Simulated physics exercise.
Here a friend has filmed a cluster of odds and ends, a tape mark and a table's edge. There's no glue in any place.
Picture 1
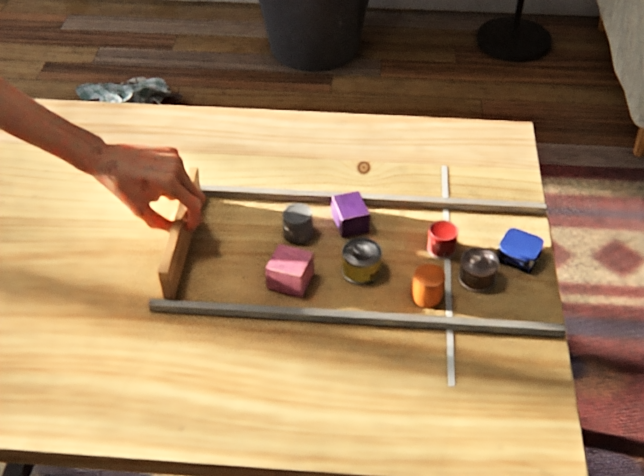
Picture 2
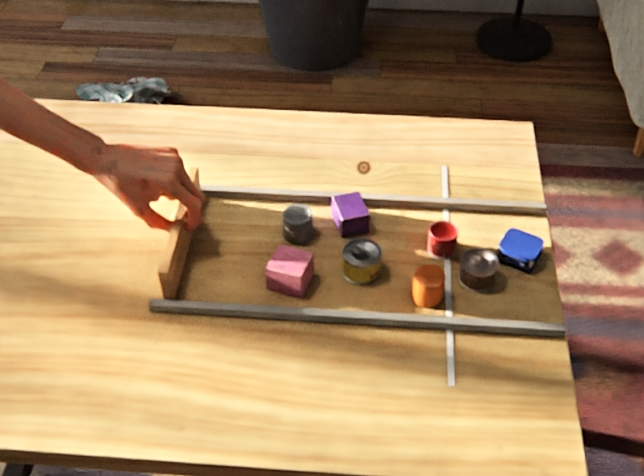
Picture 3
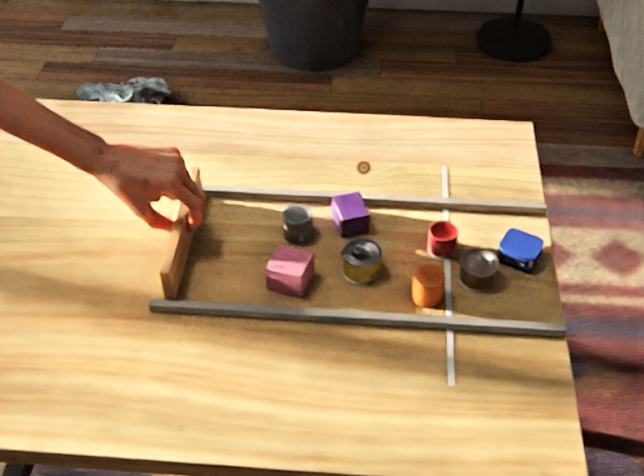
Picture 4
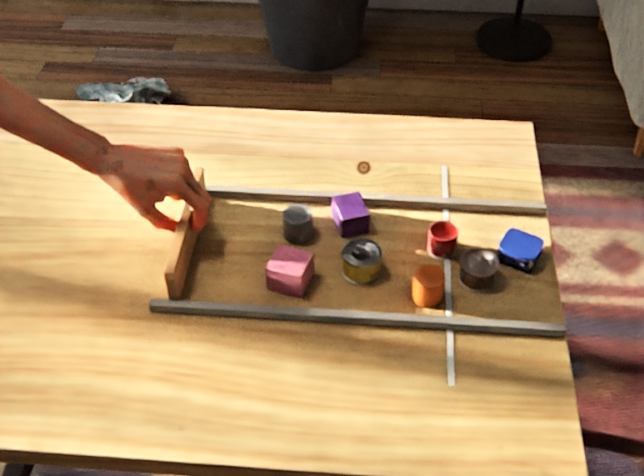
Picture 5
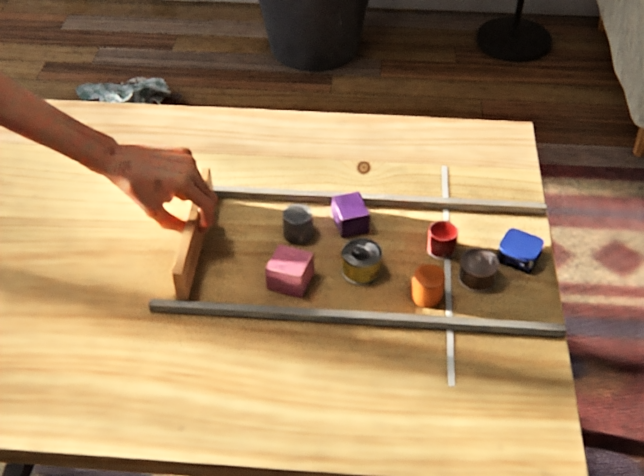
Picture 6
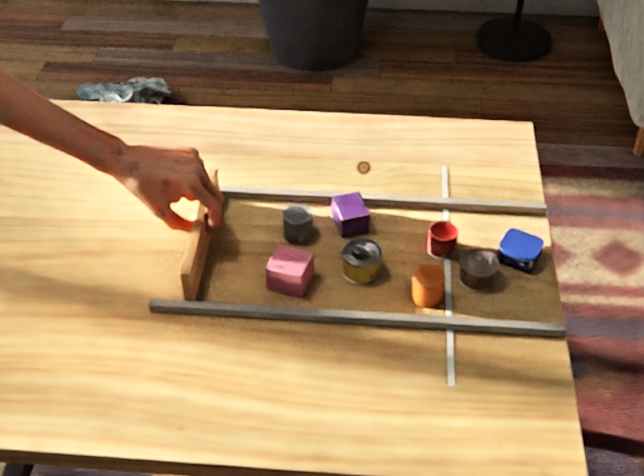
The clip shows a hand gripping a wooden board at the left end of a railed track on a table, sliding it slightly to the right while the scattered blocks, pots and other small objects ahead of it stay still.
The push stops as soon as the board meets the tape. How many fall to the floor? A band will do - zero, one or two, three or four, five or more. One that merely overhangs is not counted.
The push is going to knock none off the table.
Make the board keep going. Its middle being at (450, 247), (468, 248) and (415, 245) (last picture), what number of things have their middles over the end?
Middles past end - pos 1: 0, pos 2: 1, pos 3: 0.
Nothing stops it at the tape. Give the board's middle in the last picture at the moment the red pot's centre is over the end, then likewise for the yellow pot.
For the red pot, about (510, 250); for the yellow pot, about (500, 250).
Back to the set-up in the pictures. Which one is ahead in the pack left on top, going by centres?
Foremost: The brown pot.
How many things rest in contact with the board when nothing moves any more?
It touches 3.
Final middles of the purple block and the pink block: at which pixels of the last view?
In order, first (471, 217), then (468, 278).
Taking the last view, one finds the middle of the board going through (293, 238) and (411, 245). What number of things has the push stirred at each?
At that stage 2; at the next, 7.
Soon after, none off yet; blue case at rest near (520, 251); brown pot at rest near (478, 270); red pot at rest near (443, 240).
At rest, the number that fall off is zero.
